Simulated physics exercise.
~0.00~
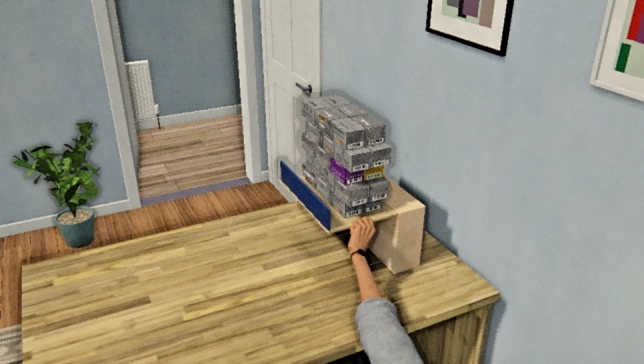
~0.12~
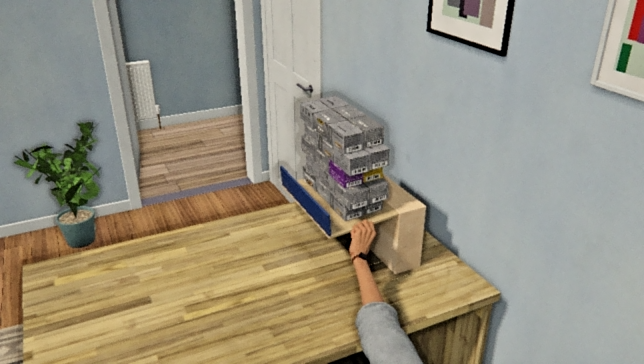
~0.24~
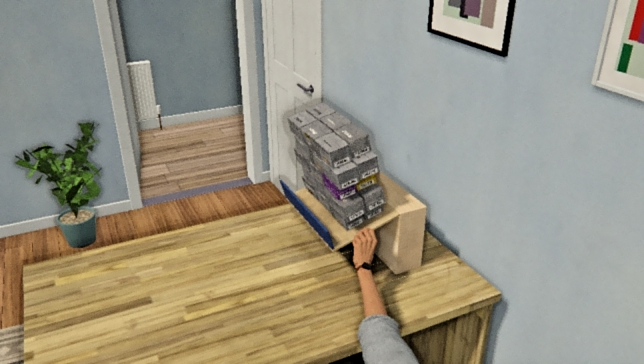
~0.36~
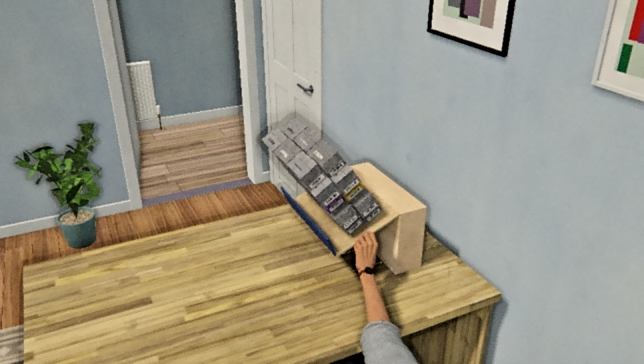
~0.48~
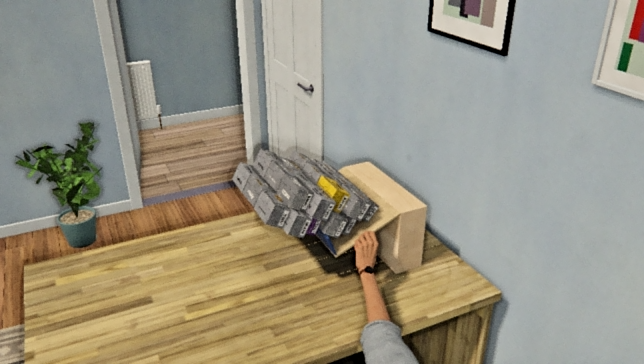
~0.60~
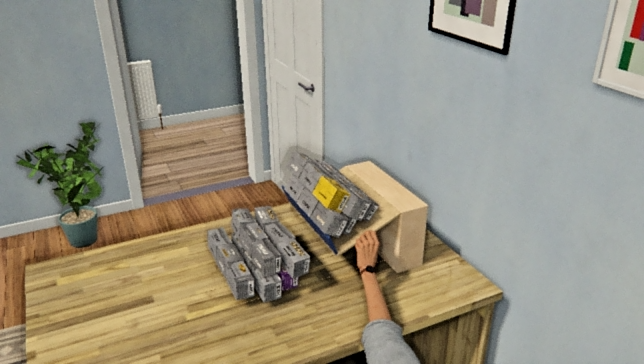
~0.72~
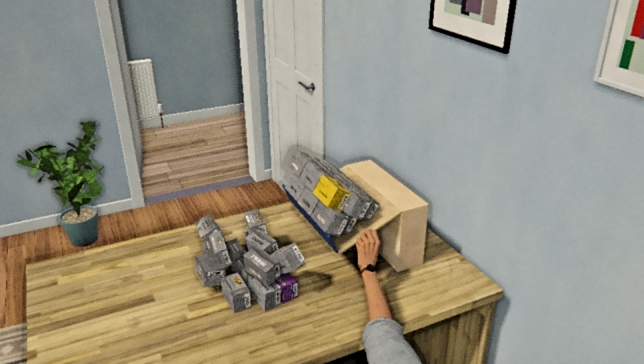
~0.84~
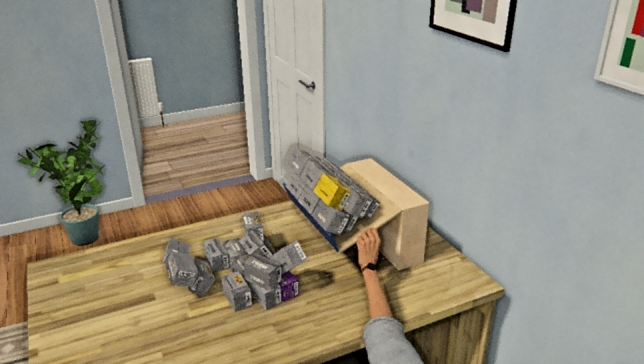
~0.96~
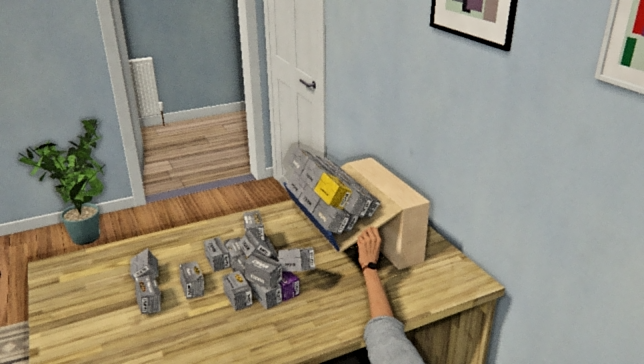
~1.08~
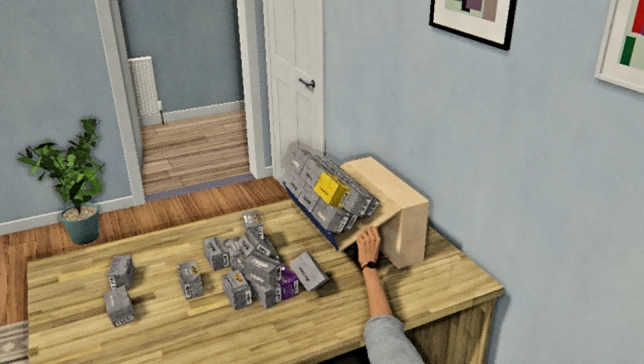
On a wooden table by a doorway, a hand lowered the outer edge of a tray piled with grey packets until the stack toppled; many tumbled onto the tabletop, including the purple one, while the yellow one stayed tipped over with the rest on the slope.
